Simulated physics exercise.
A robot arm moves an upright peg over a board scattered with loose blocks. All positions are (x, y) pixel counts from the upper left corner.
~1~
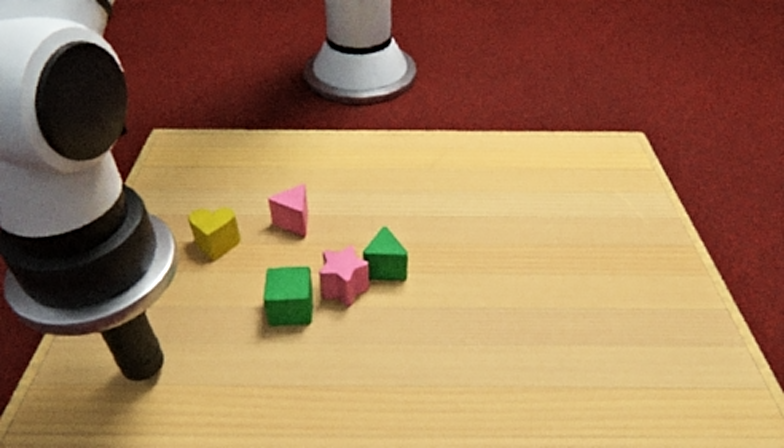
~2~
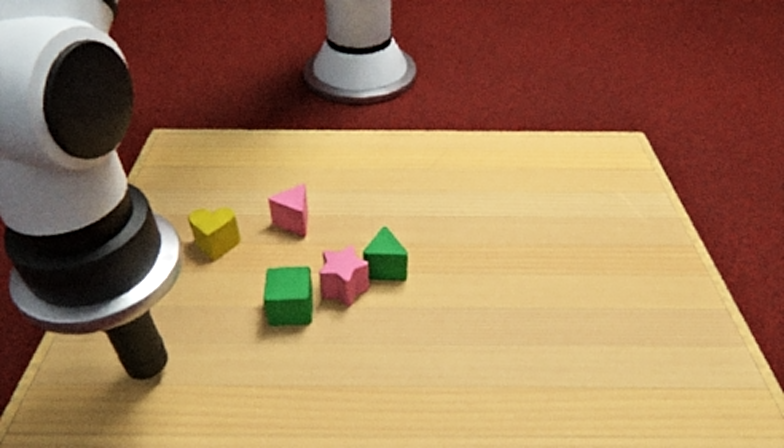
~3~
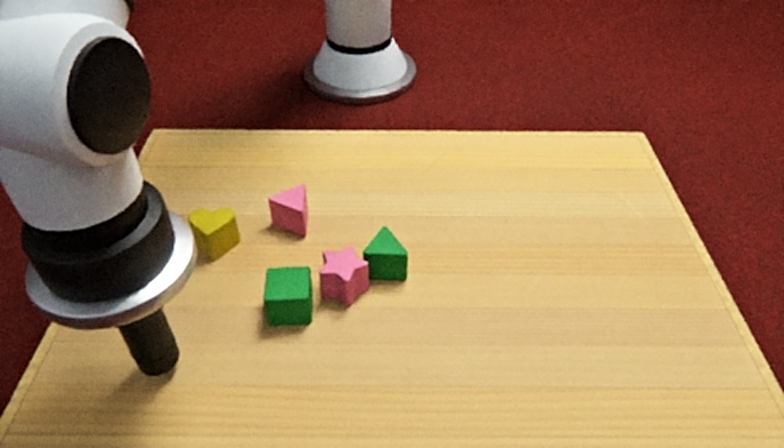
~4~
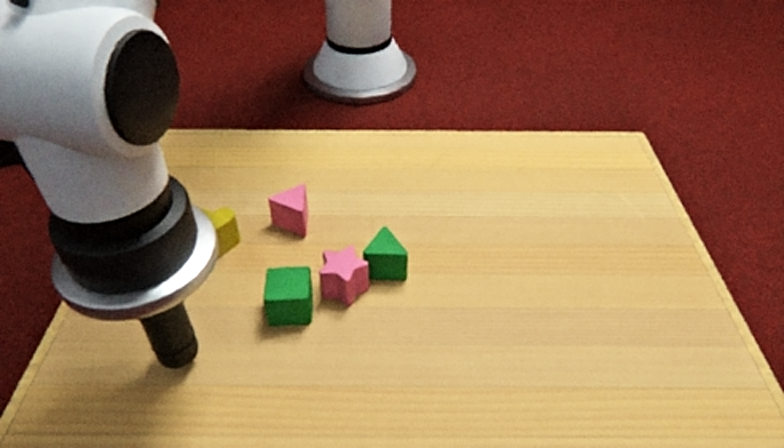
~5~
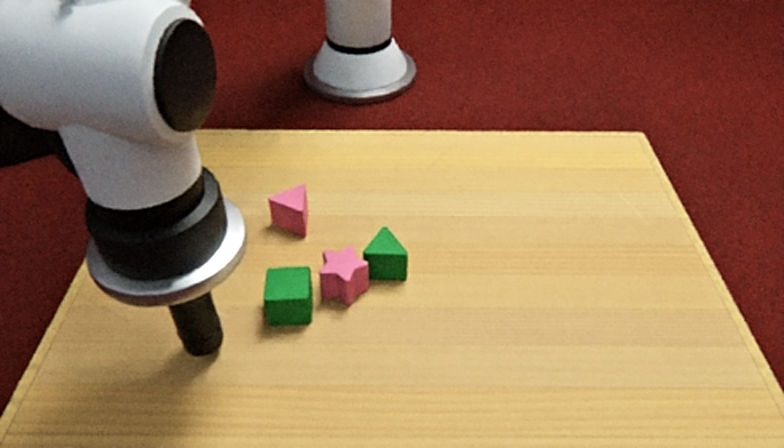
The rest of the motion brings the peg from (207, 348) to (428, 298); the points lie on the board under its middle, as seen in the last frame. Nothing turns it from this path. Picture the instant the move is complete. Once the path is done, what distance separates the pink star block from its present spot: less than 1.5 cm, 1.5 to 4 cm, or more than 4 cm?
The block shifts between 1.5 and 4 cm.
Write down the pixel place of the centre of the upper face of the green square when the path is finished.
I'd guess (317, 263).
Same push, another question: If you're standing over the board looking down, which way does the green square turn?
It rotates counterclockwise.
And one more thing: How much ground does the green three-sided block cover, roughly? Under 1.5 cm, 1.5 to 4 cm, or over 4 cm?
It moves less than 1.5 cm.
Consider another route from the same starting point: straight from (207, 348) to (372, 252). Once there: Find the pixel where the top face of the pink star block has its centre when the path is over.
At the end it should sit near (450, 223).
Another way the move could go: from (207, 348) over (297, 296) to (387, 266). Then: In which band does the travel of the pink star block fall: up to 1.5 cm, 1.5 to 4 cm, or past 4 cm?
The shift is above 4 cm.
On the path given first. One third of the way, peg at (283, 322); green square at (304, 270), turned 30° anticlockwise; pink star block at (349, 257), turned 15° clockwise.
Two thirds of the way, peg at (357, 306); green square at (317, 263), turned 95° anticlockwise; pink star block at (353, 245), turned 45° clockwise; green three-sided block at (391, 242).
At the end, peg at (428, 291); green square at (317, 263), turned 95° anticlockwise; pink star block at (353, 245), turned 45° clockwise; green three-sided block at (391, 242).
